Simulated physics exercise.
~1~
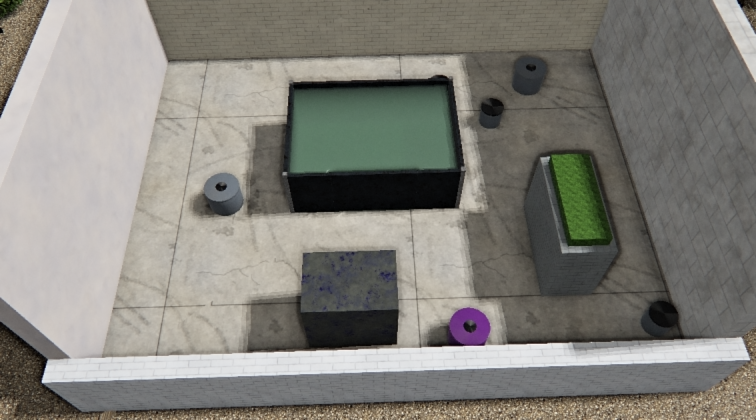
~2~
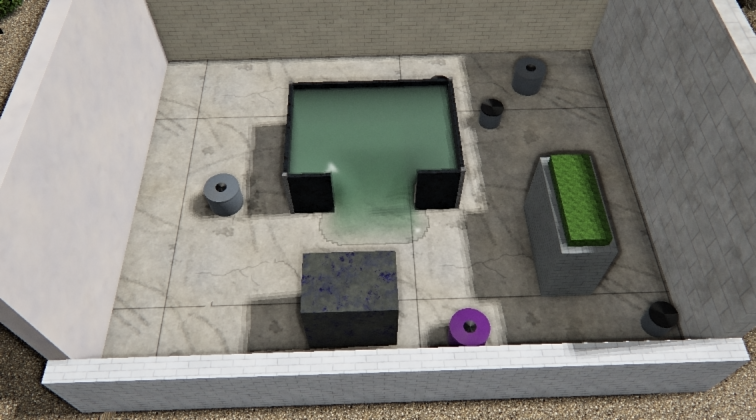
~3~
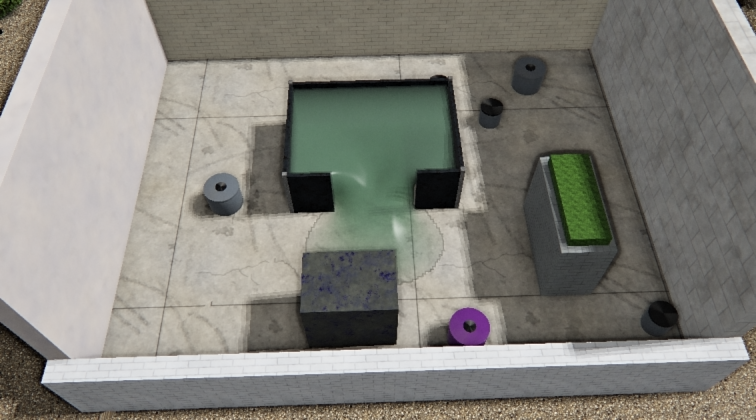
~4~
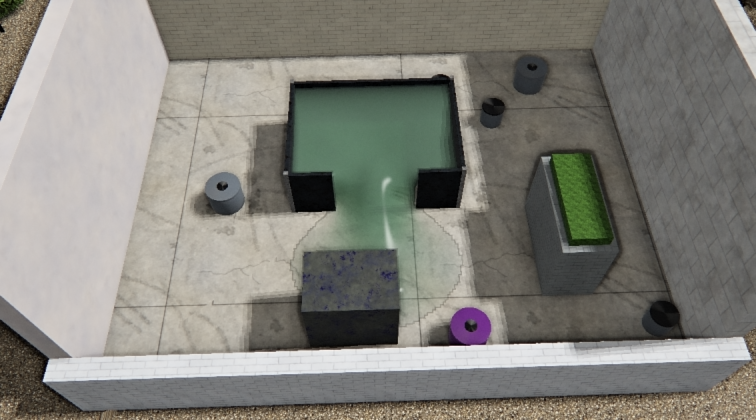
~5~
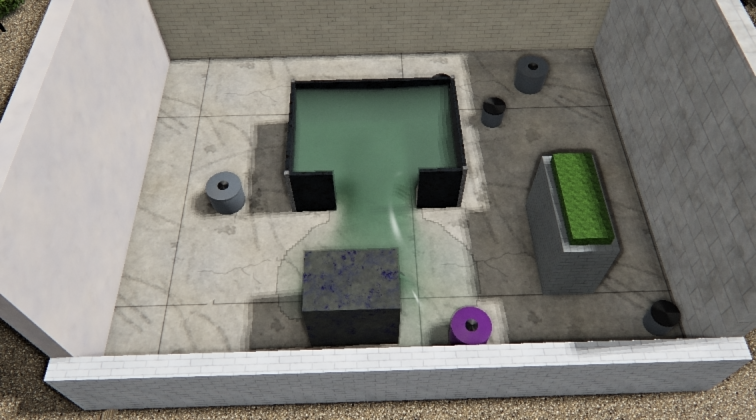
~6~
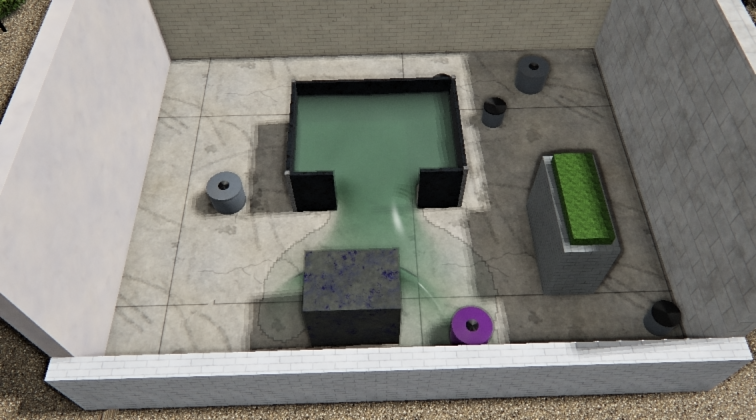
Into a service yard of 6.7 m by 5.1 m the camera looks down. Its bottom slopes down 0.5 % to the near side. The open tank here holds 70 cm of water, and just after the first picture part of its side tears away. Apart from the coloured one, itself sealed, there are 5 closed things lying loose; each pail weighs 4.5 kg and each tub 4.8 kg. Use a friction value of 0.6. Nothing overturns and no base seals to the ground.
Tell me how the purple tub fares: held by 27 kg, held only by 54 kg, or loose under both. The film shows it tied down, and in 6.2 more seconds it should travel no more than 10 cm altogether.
The purple tub is loose under both.
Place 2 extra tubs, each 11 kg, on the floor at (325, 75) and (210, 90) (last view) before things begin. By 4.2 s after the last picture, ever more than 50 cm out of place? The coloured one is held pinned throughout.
In that order: Not as far, then not as far.
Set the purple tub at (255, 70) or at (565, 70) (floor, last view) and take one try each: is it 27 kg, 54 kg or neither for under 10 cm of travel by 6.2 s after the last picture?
At the first place the small mass does it, and at the second the small mass does it.
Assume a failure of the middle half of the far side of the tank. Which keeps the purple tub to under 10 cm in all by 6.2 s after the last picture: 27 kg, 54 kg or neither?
In that case, even the light one works.
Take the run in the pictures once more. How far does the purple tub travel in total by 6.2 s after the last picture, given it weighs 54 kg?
The total path comes to around 120 cm.
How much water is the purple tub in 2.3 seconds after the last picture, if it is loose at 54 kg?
Depth: Approx. 13 cm.
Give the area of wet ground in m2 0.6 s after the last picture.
My estimate is roughly 12.0 m2.
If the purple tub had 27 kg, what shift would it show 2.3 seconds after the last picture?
Shift: About 250 cm.
Then, 0.6 s after the last picture the purple tub would be 56 cm from its start with 27 kg and 12 cm from its start with 54 kg; 21 cm of water round it then.
Then, 2.3 s after the last picture the purple tub would be 237 cm from its start with 27 kg and 114 cm from its start with 54 kg; 13 cm of water round it then.
Then, 4.2 s after the last picture the purple tub would be 273 cm from its start with 27 kg and 114 cm from its start with 54 kg; 14 cm of water round it then.
Then, 6.2 s after the last picture the purple tub would be 275 cm from its start with 27 kg and 114 cm from its start with 54 kg; 10 cm of water round it then.
